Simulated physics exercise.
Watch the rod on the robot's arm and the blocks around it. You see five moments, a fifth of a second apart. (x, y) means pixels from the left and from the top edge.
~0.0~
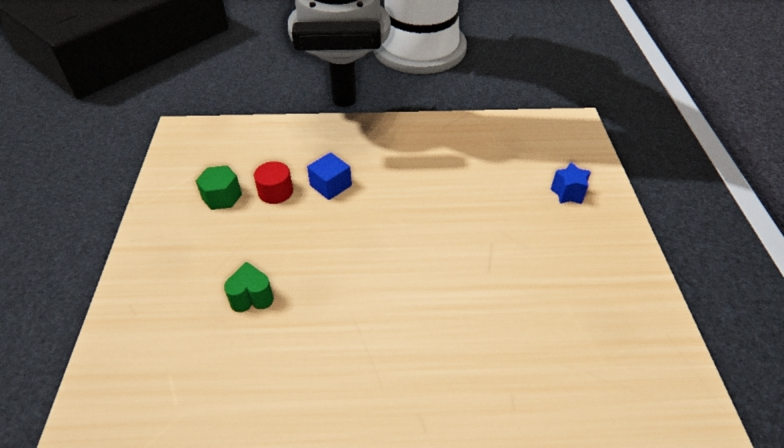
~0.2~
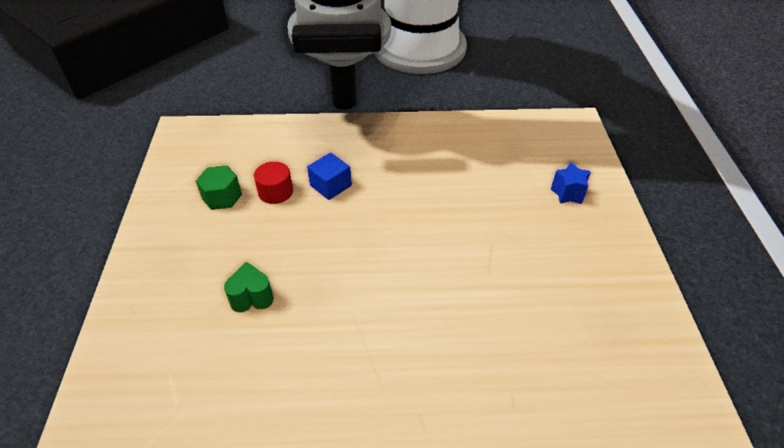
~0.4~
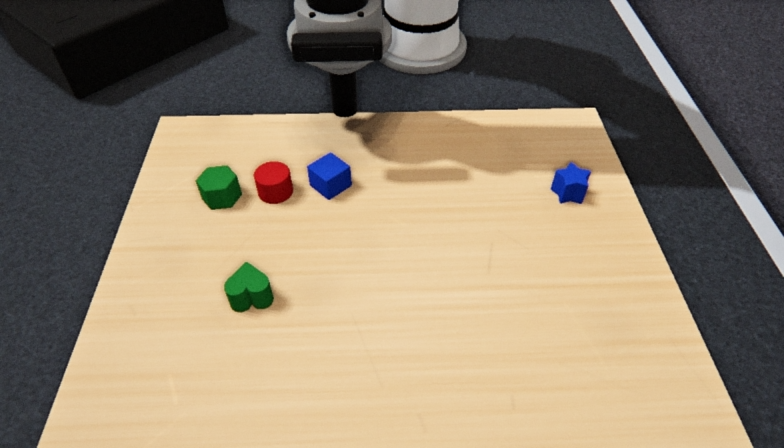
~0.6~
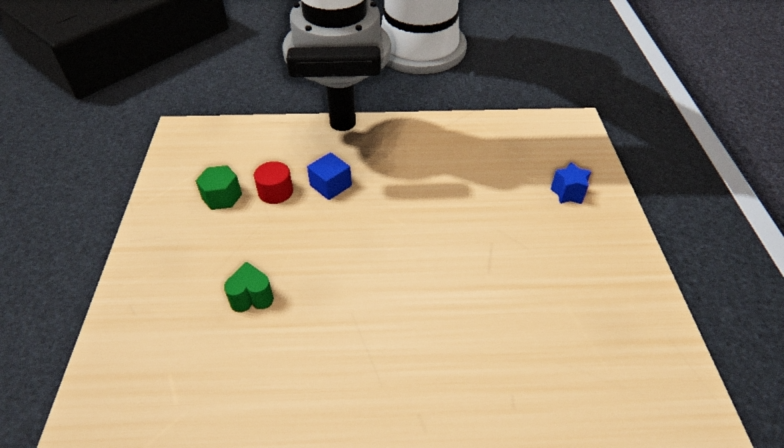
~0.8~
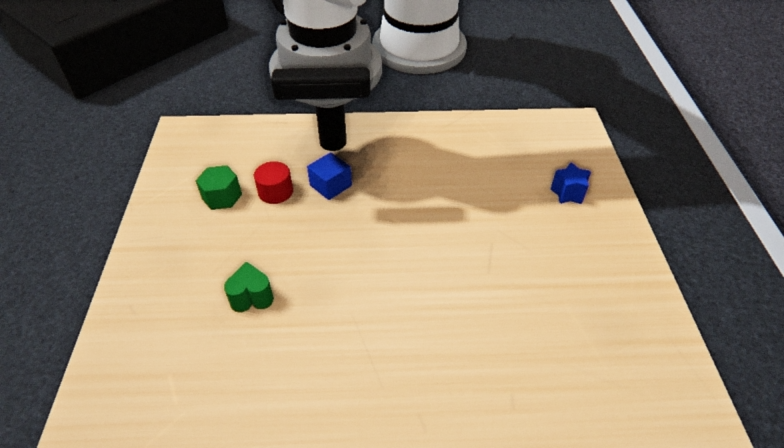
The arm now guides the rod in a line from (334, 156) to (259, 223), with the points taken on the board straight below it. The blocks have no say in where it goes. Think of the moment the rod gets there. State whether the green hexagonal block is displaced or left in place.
The answer is that it is displaced.
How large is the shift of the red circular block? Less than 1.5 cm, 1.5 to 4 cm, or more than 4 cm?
It travels more than 4 cm.
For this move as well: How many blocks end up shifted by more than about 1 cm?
I reckon the push displaces three or more of the blocks by more than 1 cm.
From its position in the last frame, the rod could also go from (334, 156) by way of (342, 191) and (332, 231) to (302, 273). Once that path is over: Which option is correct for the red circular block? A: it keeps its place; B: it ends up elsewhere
The answer is A.
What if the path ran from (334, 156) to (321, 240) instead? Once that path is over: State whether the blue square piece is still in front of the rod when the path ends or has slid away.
Final position: Ahead.
The first path, step by step. One third of the way, rod (311, 164); blue square piece (330, 173).
Two thirds of the way, rod (285, 187); red circular block (250, 181); blue square piece (330, 174).
At the end, rod (256, 210); green hexagonal block (203, 174); red circular block (229, 190); blue square piece (330, 174).
